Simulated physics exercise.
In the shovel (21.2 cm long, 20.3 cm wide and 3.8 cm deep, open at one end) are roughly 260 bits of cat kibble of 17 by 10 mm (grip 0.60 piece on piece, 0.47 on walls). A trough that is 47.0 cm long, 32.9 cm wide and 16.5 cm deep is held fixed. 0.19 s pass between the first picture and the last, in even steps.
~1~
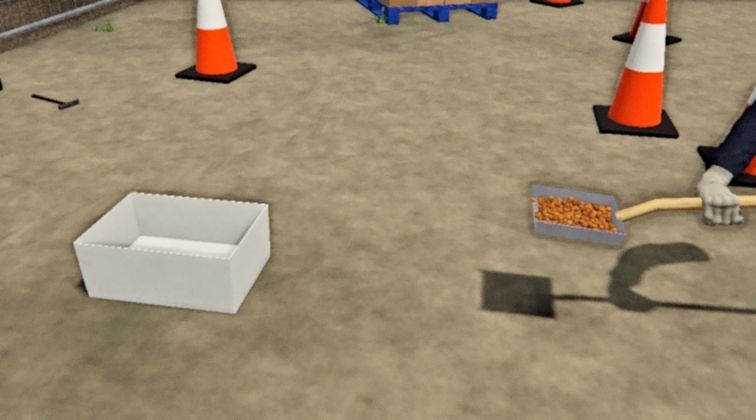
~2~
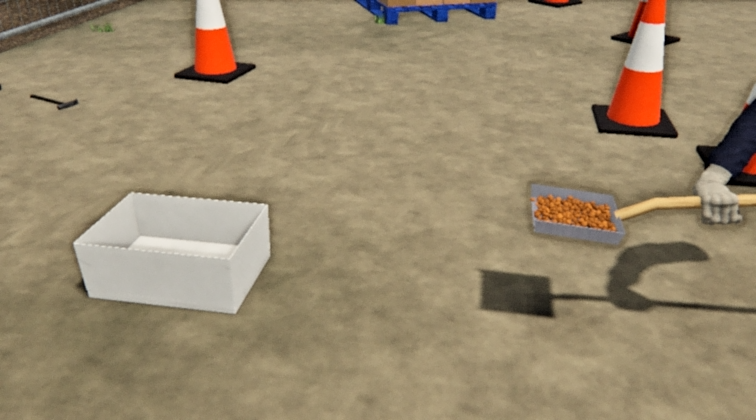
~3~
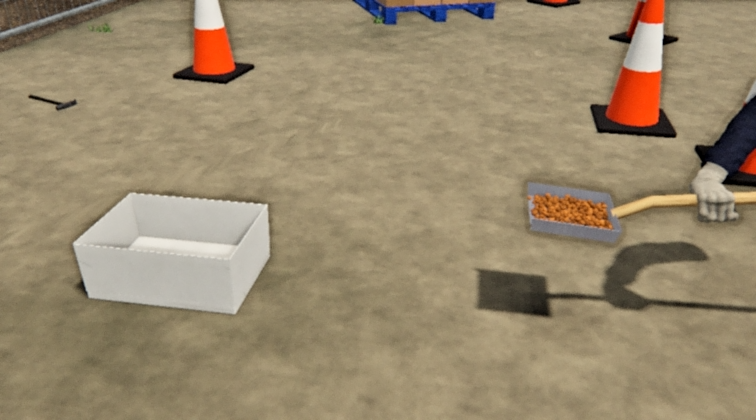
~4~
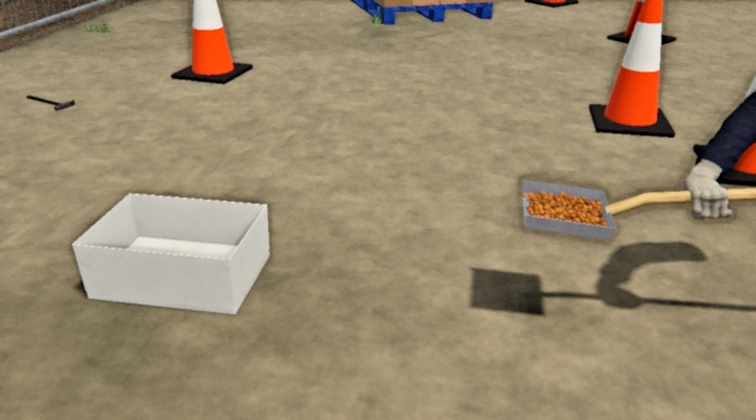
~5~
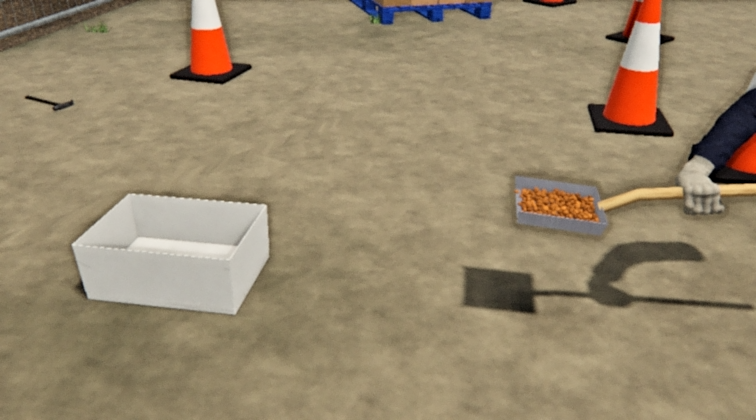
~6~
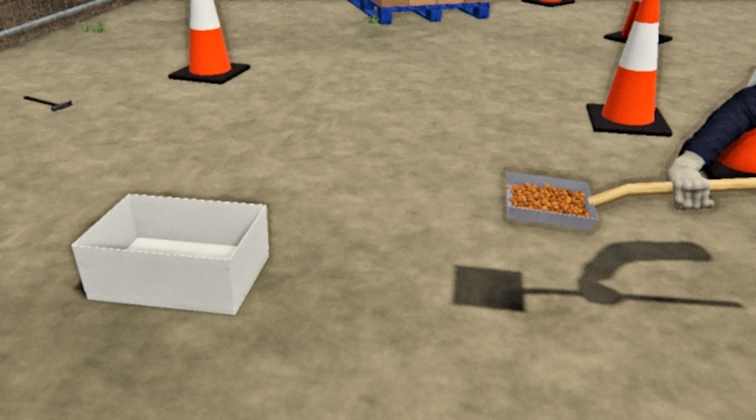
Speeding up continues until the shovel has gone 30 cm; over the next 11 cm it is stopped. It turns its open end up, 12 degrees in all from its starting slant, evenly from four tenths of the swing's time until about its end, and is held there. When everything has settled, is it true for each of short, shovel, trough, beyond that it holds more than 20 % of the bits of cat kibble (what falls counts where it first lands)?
As I see it, short: Receives more than a fifth; shovel: Receives more than a fifth; trough: Receives a fifth at most; beyond: Receives a fifth at most.
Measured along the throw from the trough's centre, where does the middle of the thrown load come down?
About 40 cm short of it.
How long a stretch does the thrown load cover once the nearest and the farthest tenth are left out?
It stretches some 30 cm.
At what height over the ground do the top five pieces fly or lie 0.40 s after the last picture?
The top five pieces are about 50 cm above the ground.
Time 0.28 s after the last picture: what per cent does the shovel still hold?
About 85 %.
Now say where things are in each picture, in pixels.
Shovel at (580, 229); tilt 4 degrees; moved 0.0 cm; low side right; open edge at (531, 214); middle of the load at (577, 217); trough at (176, 223), in the first picture.
Shovel at (579, 228); tilt 4 degrees; moved 0.3 cm; low side right; open edge at (530, 213); middle of the load at (577, 216), in the second picture.
Shovel at (576, 226); tilt 4 degrees; moved 1.3 cm; low side right; open edge at (527, 211); middle of the load at (574, 216), in the third picture.
Shovel at (570, 223); tilt 4 degrees; moved 2.9 cm; low side right; open edge at (521, 209); middle of the load at (569, 213), in the fourth picture.
Shovel at (562, 219); tilt 4 degrees; moved 5.2 cm; low side right; open edge at (514, 205); middle of the load at (561, 209), in the fifth picture.
Shovel at (552, 214); tilt 4 degrees; moved 8.0 cm; low side right; open edge at (504, 200); middle of the load at (552, 205); trough at (175, 224), in the sixth picture.
Then, 0.15 s after the last picture, tilt 9 degrees; shovel 100 %; middle of all pieces near (488, 177).
Then, 0.28 s after the last picture, tilt 15 degrees; shovel 85 %, in the air 15 %; middle of all pieces near (427, 155).
Then, 0.40 s after the last picture, tilt 17 degrees; shovel 55 %, in the air 45 %; middle of all pieces near (398, 154).
Then, 0.52 s after the last picture, tilt 17 degrees; shovel 55 %, in the air 45 %; middle of all pieces near (382, 177).
In the end, short 45 %, shovel 55 %, trough 0 %, beyond 0 %.
